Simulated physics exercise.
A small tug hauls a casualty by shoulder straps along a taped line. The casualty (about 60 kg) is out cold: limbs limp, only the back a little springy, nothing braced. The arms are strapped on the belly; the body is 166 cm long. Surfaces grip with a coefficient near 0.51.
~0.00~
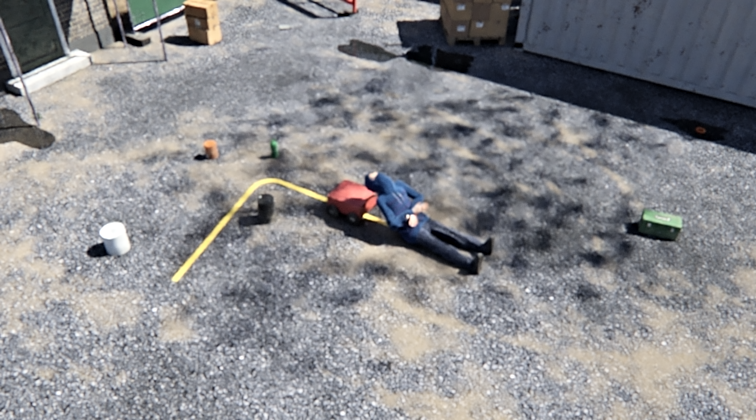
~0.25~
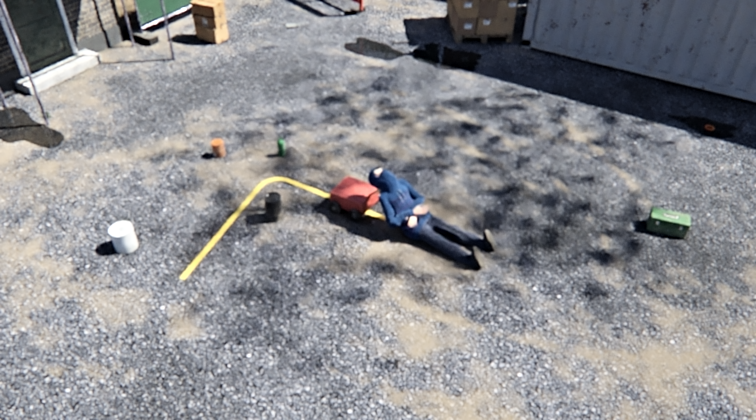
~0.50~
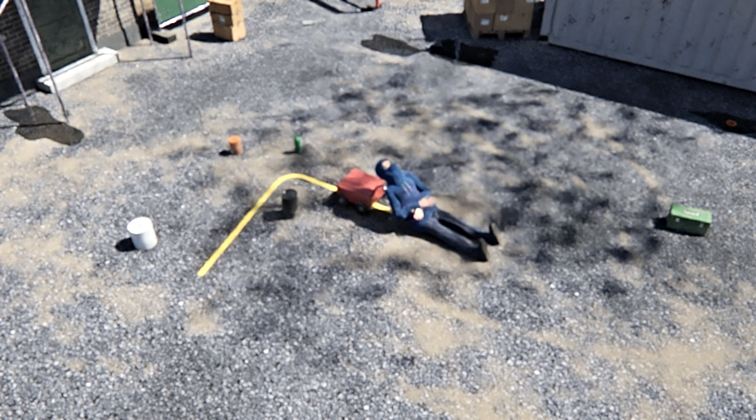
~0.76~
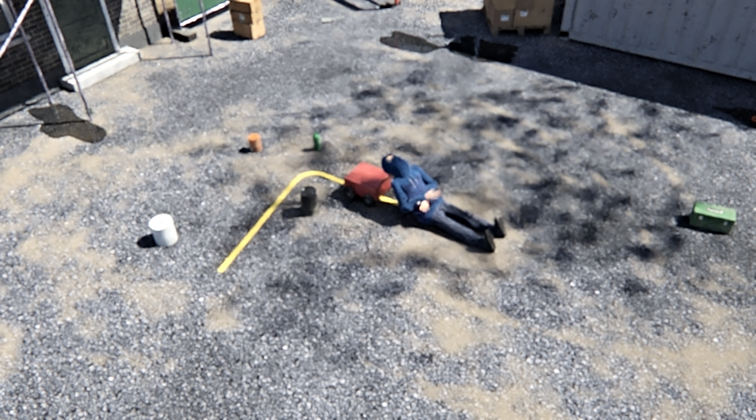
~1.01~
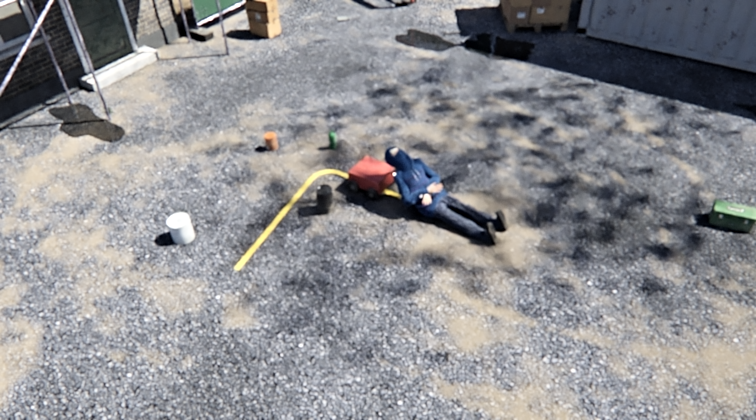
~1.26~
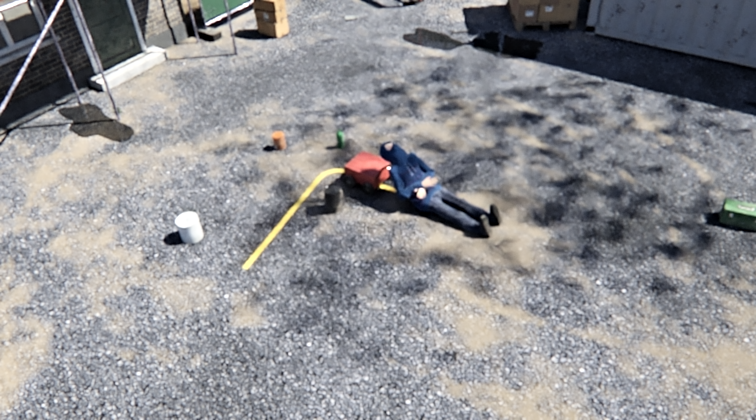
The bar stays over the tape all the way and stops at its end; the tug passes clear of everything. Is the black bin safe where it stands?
This time the black bin gets knocked.
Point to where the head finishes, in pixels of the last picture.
Around (230, 237).
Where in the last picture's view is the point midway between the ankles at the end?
Around (312, 206).
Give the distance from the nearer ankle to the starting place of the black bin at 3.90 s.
About 70 cm.
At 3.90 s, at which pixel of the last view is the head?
Around (282, 174).
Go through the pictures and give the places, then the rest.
Black bin (267, 209), green bottle (274, 149), white bucket (115, 239), end of the tape (175, 279), in the first frame.
Black bin (274, 207), green bottle (281, 147), white bucket (124, 238); 7 cm covered, in the second frame.
Black bin (290, 204), green bottle (298, 144), white bucket (143, 234); 20 cm covered, in the third frame.
Black bin (309, 201), green bottle (317, 141), white bucket (164, 231); 36 cm covered, in the fourth frame.
Black bin (325, 200), green bottle (332, 140), white bucket (181, 229); 53 cm covered, in the fifth frame.
Black bin (333, 199), green bottle (340, 139), white bucket (190, 228), end of the tape (246, 267); 71 cm covered, in the sixth frame.
After 2.40 s the black bin is where it stood, near (333, 199) in the last picture's view; the nearer ankle is 103 cm from that spot.
After 3.20 s the black bin is where it stood, near (333, 199) in the last picture's view; the nearer ankle is 80 cm from that spot.
After 3.90 s the black bin is where it stood, near (333, 199) in the last picture's view; the green bottle where it stood; the nearer ankle is 65 cm from that spot.
After 4.70 s the black bin is 11 cm from where it stood, near (330, 205) in the last picture's view; the nearer ankle is 31 cm from that spot.
By 5.6 s, black bin gets knocked; green bottle stays put; white bucket stays put; orange can stays put.
